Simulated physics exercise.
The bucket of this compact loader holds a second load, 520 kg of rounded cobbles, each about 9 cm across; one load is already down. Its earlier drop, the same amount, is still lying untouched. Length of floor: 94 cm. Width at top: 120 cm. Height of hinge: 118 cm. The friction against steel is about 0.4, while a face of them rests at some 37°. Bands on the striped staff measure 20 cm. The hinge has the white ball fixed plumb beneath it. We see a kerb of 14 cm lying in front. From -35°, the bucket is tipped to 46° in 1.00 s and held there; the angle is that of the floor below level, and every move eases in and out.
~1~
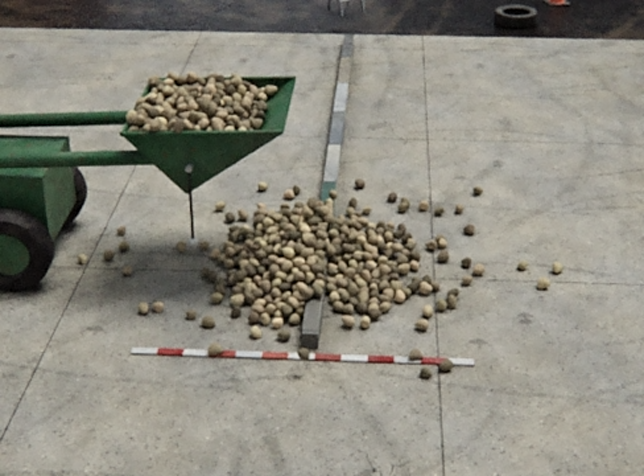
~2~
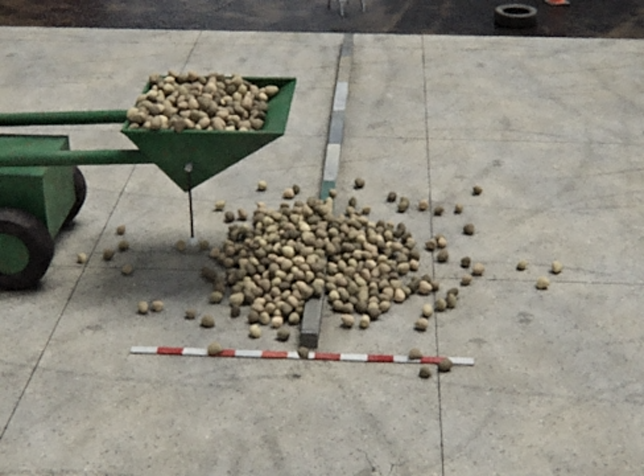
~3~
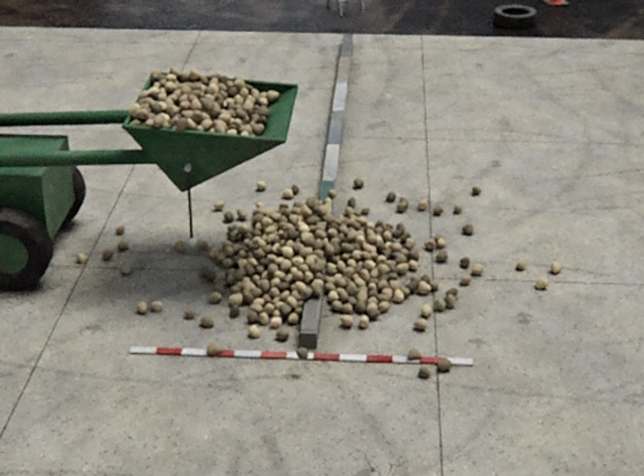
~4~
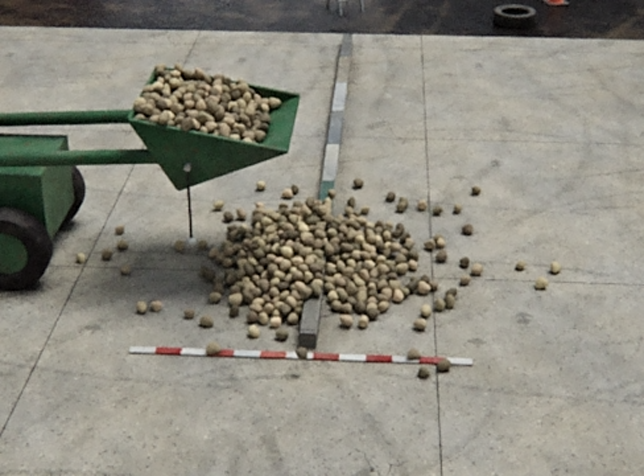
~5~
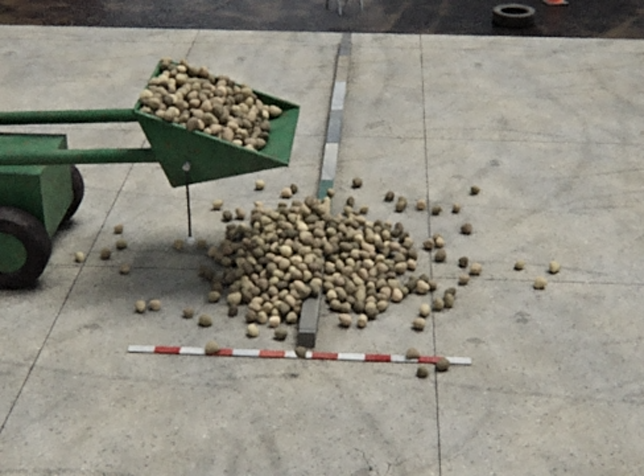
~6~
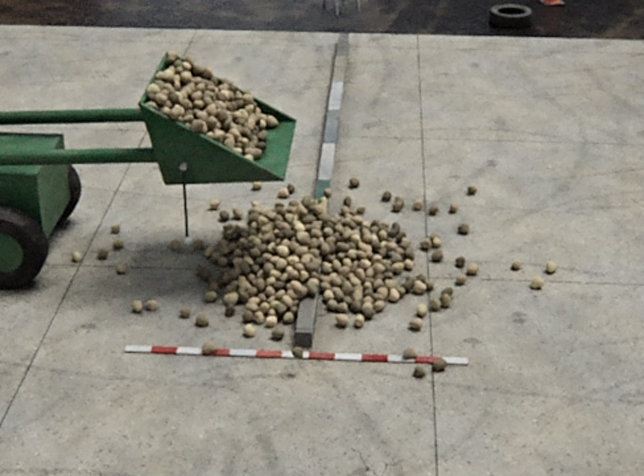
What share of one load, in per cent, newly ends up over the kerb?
30 %.
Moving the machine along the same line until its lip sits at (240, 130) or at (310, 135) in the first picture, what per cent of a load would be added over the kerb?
Roughly 5 and 55 percent, in that order.
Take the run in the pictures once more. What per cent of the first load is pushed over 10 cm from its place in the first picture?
Some 15 percent, give or take.
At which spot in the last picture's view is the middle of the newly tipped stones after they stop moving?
Roughly at pixel (284, 243).
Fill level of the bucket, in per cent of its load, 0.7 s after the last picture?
It holds some 45 per cent.
Then, 0.3 s after the last picture the floor is at 33°; in per cent of one load, 99 in the bucket, 65 on this side of the kerb, 37 over the kerb; the foremost stones are at (491, 254).
Then, 0.7 s after the last picture the floor is at 46°; in per cent of one load, 47 in the bucket, 117 on this side of the kerb, 37 over the kerb; the foremost stones are at (491, 254).
Then, 1.0 s after the last picture the floor is at 46°; in per cent of one load, 6 in the bucket, 139 on this side of the kerb, 56 over the kerb; the foremost stones are at (491, 254).
Then, 3.8 s after the last picture the floor is at 46°; in per cent of one load, 0 in the bucket, 134 on this side of the kerb, 67 over the kerb; the foremost stones are at (492, 252). Net gain over the kerb, 30.
